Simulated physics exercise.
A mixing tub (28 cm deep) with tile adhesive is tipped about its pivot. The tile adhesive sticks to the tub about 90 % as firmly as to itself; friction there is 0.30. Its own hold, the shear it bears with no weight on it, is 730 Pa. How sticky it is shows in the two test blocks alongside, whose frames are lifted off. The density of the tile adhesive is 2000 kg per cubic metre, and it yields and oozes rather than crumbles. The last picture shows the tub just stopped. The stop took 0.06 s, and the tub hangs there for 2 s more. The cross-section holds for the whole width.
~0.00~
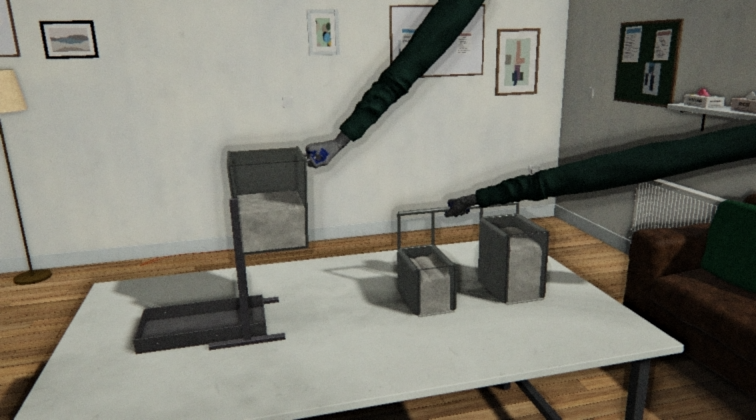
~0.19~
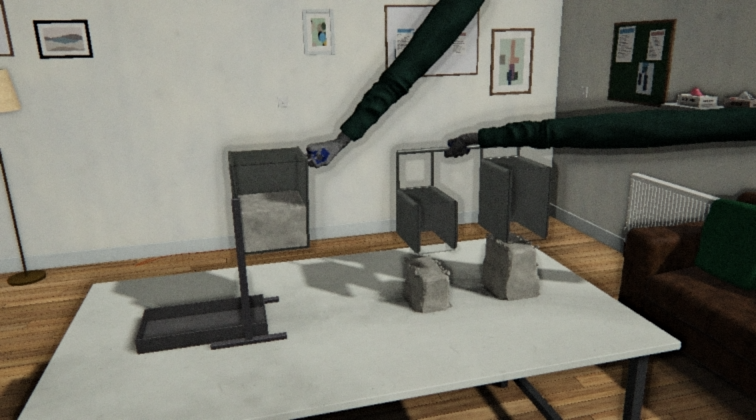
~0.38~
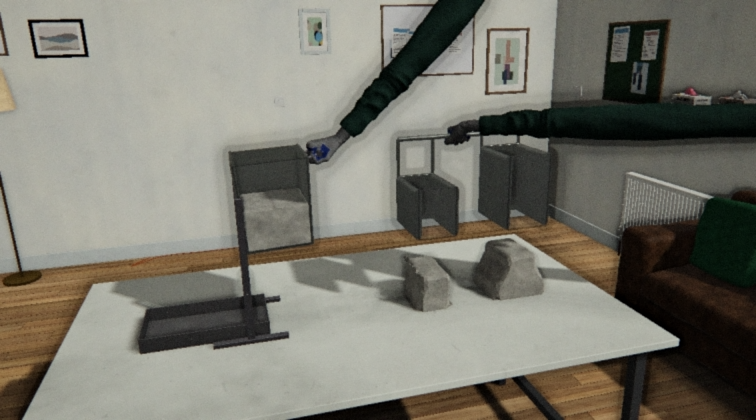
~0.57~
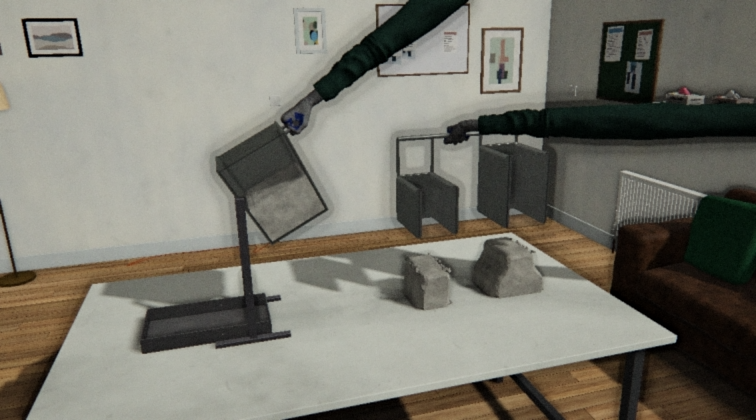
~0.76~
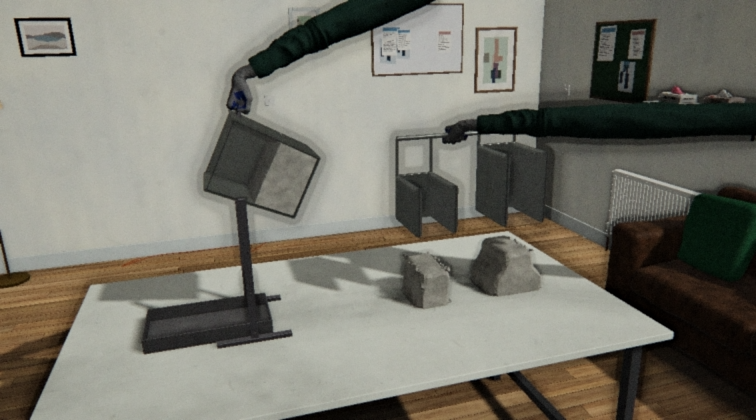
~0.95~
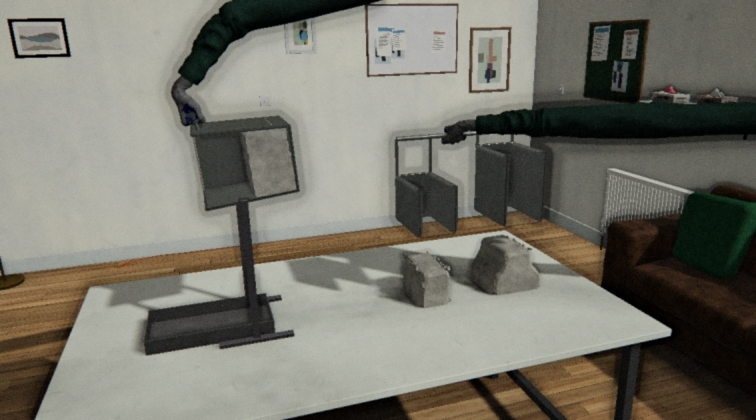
Green-sleeved arm lifting casings off two grey blocks, the larger sagging, then another arm tipping a tub leftward onto its side.
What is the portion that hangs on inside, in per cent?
Expect roughly 100 %.
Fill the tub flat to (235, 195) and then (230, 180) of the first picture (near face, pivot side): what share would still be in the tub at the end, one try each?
In turn about 95 %, 70 %.
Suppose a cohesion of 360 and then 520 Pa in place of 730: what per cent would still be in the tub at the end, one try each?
In turn about 75 %, 100 %.
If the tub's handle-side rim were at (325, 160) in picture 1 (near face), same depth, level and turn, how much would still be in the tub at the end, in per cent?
In that case some 65 per cent.
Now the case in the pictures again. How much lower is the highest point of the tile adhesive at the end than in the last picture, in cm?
Some 8 cm.
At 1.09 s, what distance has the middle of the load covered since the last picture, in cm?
Roughly 3 cm.
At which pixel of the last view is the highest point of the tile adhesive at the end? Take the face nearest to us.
Around (245, 157).
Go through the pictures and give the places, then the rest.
The first frame shows handle-side rim at (303, 160), tilt 0 degrees; top of the tile adhesive at (297, 207); blocks stand 14 cm, 22 cm (left to right).
The second frame shows handle-side rim at (305, 160), tilt 0 degrees; top of the tile adhesive at (299, 207); blocks stand 14 cm, 20 cm (left to right).
The third frame shows handle-side rim at (305, 157), tilt 3 degrees; top of the tile adhesive at (304, 205); blocks stand 14 cm, 17 cm (left to right).
The fourth frame shows handle-side rim at (282, 133), tilt 28 degrees; top of the tile adhesive at (306, 177); blocks stand 14 cm, 16 cm (left to right).
The fifth frame shows handle-side rim at (233, 121), tilt 64 degrees; top of the tile adhesive at (282, 144); blocks stand 14 cm, 16 cm (left to right).
The sixth frame shows handle-side rim at (192, 137), tilt 94 degrees; top of the tile adhesive at (281, 129); blocks stand 14 cm, 16 cm (left to right).
After 1.09 s, the tub is at 94 degrees and holds 100 %.
After 1.26 s, the tub is at 94 degrees and holds 100 %.
After 1.43 s, the tub is at 94 degrees and holds 100 %.
After 1.60 s, the tub is at 94 degrees and holds 100 %.
After 2.95 s, at the end, the tub is at 94 degrees and holds 100 %.
